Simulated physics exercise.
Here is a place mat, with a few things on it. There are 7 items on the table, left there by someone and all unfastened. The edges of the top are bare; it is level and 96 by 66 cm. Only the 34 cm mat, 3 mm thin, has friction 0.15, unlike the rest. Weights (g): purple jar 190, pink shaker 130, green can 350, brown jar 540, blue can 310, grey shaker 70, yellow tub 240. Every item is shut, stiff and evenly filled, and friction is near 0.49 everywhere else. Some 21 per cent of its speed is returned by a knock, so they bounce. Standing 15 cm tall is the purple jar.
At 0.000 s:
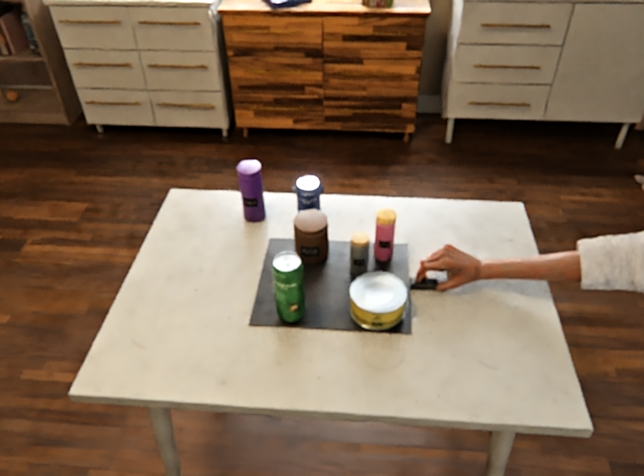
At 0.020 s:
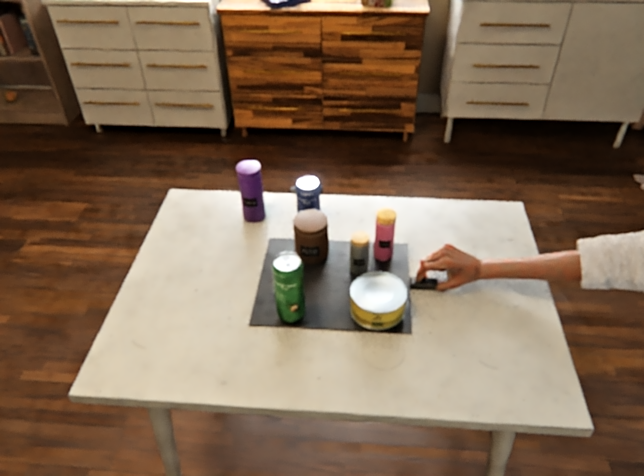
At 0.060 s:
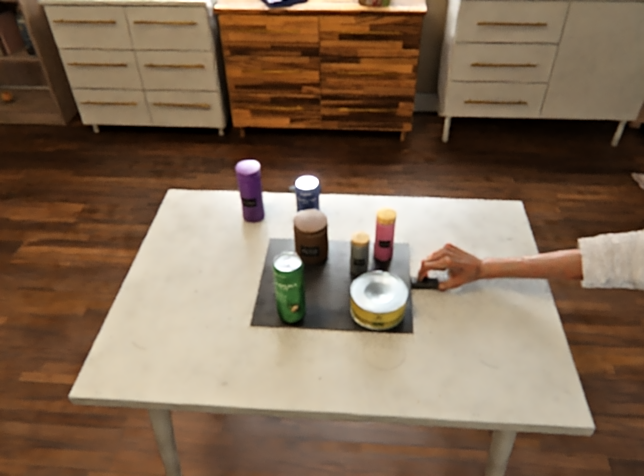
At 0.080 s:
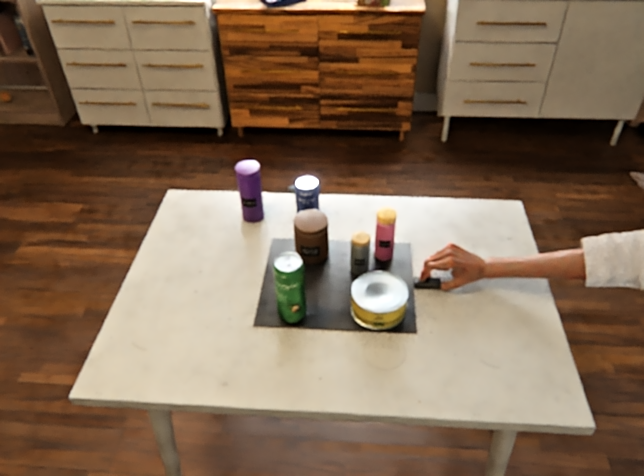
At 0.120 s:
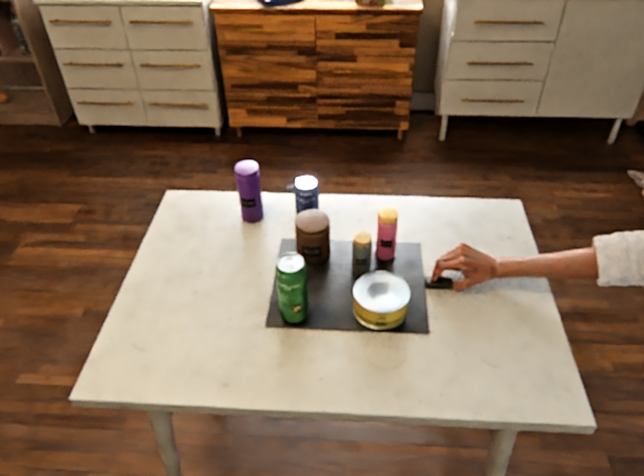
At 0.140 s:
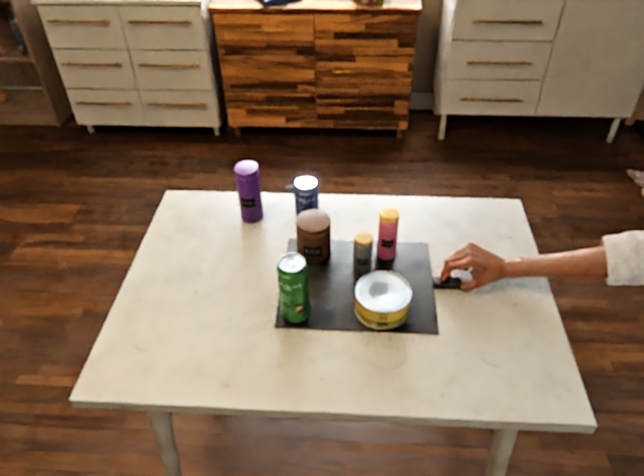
A hand at the right held the edge of a dark mat on a pale table, then slowly pulled it a short way right, while the jars, cans and tub on it barely shifted.
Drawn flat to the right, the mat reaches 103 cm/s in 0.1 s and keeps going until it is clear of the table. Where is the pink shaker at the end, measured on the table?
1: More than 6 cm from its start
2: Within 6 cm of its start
The answer is 1.
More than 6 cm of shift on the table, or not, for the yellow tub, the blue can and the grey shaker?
Here is how it goes: The yellow tub moves off; next, the blue can remains near its start; last, the grey shaker moves off.
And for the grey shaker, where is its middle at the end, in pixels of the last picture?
My guess is roughly (452, 266).
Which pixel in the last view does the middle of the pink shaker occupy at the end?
At roughly (545, 413).
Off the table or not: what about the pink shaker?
When everything stops, the pink shaker is out of bounds.
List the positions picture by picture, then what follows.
Mat pulled 0 cm; pink shaker (385, 235); purple jar (252, 192), in the first picture.
Mat pulled 0 cm; brown jar (311, 237); blue can (308, 202), in the second picture.
Mat pulled 0 cm; grey shaker (360, 253); yellow tub (378, 300), in the third picture.
Mat pulled 1 cm; purple jar (250, 192); green can (290, 289), in the fourth picture.
Mat pulled 3 cm; brown jar (313, 237); blue can (307, 201), in the fifth picture.
Mat pulled 5 cm; pink shaker (388, 234); grey shaker (363, 253), in the sixth picture.
Around 0.44 s, mat pulled 36 cm; pink shaker shifted 12 cm near (437, 235); grey shaker at 5° to upright; yellow tub shifted 12 cm.
Around 0.74 s, mat pulled 67 cm; pink shaker at 26° to upright near (525, 238); grey shaker on its side; yellow tub shifted 30 cm.
Finally (1.4 s), off the table, pink shaker; on their side or leaning hard on the table, grey shaker; not toppled but over 6 cm from the start, yellow tub; the other 4 still in place (within 6 cm). Final places as that camera would see them, pink shaker near (545, 413).
